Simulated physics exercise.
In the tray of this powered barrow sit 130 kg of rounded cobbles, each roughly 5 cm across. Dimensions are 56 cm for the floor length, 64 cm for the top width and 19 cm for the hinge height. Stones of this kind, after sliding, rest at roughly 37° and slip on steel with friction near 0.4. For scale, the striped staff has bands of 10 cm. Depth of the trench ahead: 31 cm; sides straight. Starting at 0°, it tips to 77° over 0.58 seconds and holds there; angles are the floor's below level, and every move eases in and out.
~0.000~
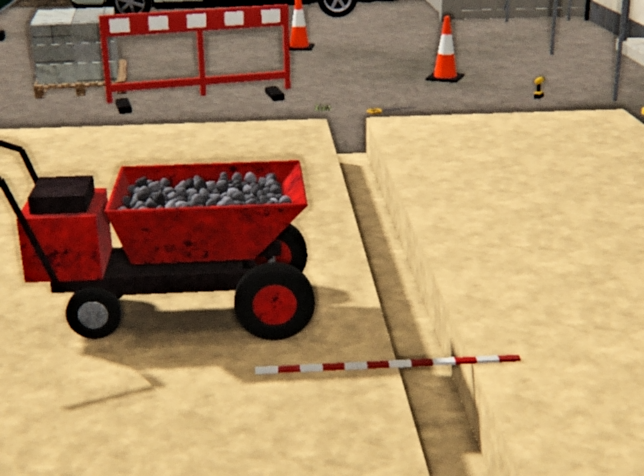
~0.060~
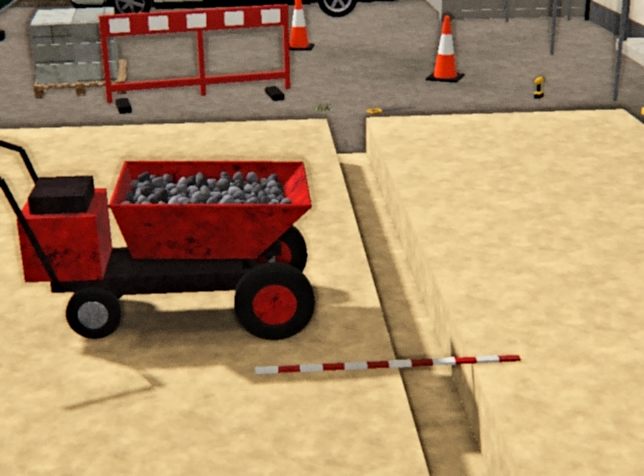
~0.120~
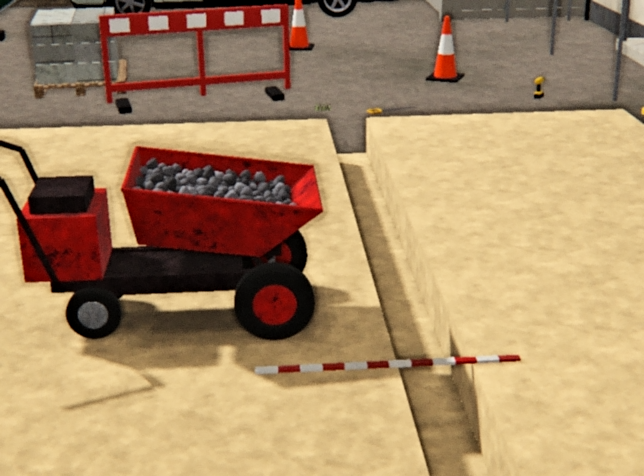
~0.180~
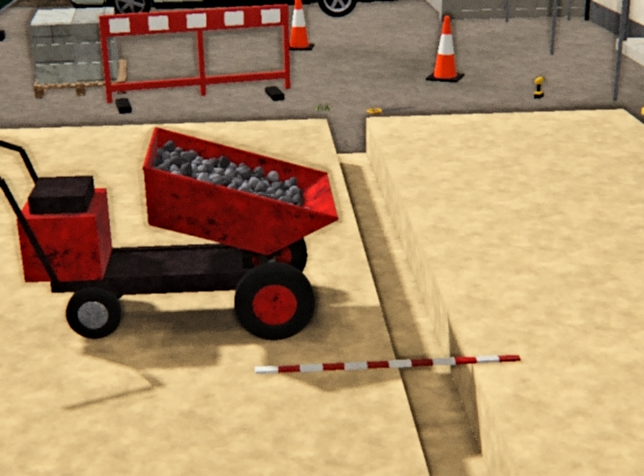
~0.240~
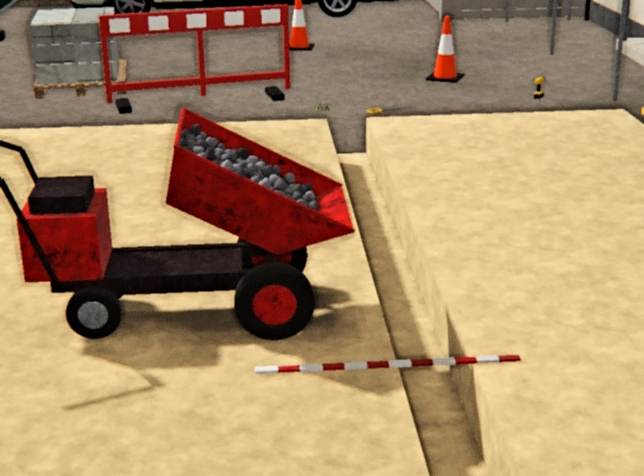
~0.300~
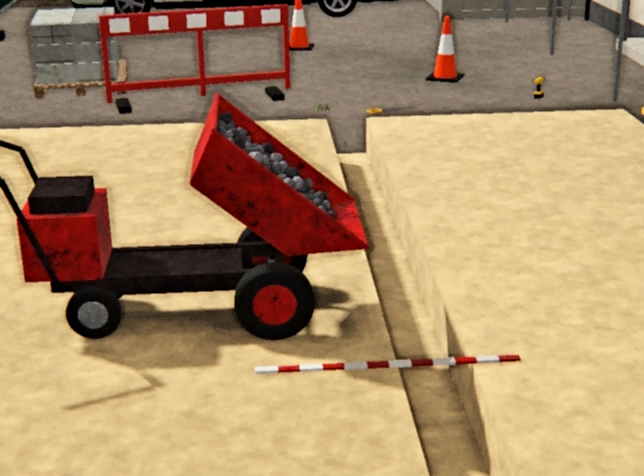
On a sandy work site beside a narrow trench spanned by a red-and-white striped staff, a small red powered barrow stays in place while its tray of rounded grey stones tilts steadily, the rear rising and the right-hand lip lowering.
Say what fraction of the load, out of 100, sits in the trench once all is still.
About 70 out of 100.
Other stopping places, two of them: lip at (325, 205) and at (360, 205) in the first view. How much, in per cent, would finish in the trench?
I'd expect close to 50 per cent at the first and 15 per cent at the second.
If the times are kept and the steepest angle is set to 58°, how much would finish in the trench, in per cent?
About 70%.
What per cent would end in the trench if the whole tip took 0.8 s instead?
About 90%.
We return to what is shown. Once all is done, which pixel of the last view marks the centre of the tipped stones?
Somewhere around (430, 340) in the last picture.
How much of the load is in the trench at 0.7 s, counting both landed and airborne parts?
Some 45 per cent of the load by that point.
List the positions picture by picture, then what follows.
The first picture shows lip at (307, 205), floor tilted 0°, highest stones at (191, 188).
In the second picture, the tray is at 2°, its lip at (311, 206); the top of the load is at (183, 184); the stones move at 0.5 m/s on average.
The third picture shows lip at (323, 211), floor tilted 9°, highest stones at (166, 173); the stones move at 1.1 m/s on average.
In the fourth picture, the tray is at 18°, its lip at (338, 219); the top of the load is at (169, 157); the stones move at 1.5 m/s on average.
In the fifth picture, the tray is at 29°, its lip at (354, 231); the top of the load is at (193, 139); the stones move at 1.7 m/s on average.
In the sixth picture, the tray is at 40°, its lip at (368, 248); the top of the load is at (221, 126); the stones move at 1.8 m/s on average.
After 0.4 s the floor is at 64°; 100 % in the tray; the foremost stones are at (366, 256).
After 0.7 s the floor is at 77°; 55 % in the tray, 45 % in the trench; the foremost stones are at (449, 301).
After 1.0 s the floor is at 77°; 1 % in the tray, 69 % in the trench, 30 % past the trench; the foremost stones are at (631, 288).
After 3.0 s the floor is at 77°; 0 % in the tray, 70 % in the trench, 30 % past the trench; the foremost stones are past the picture's edge.
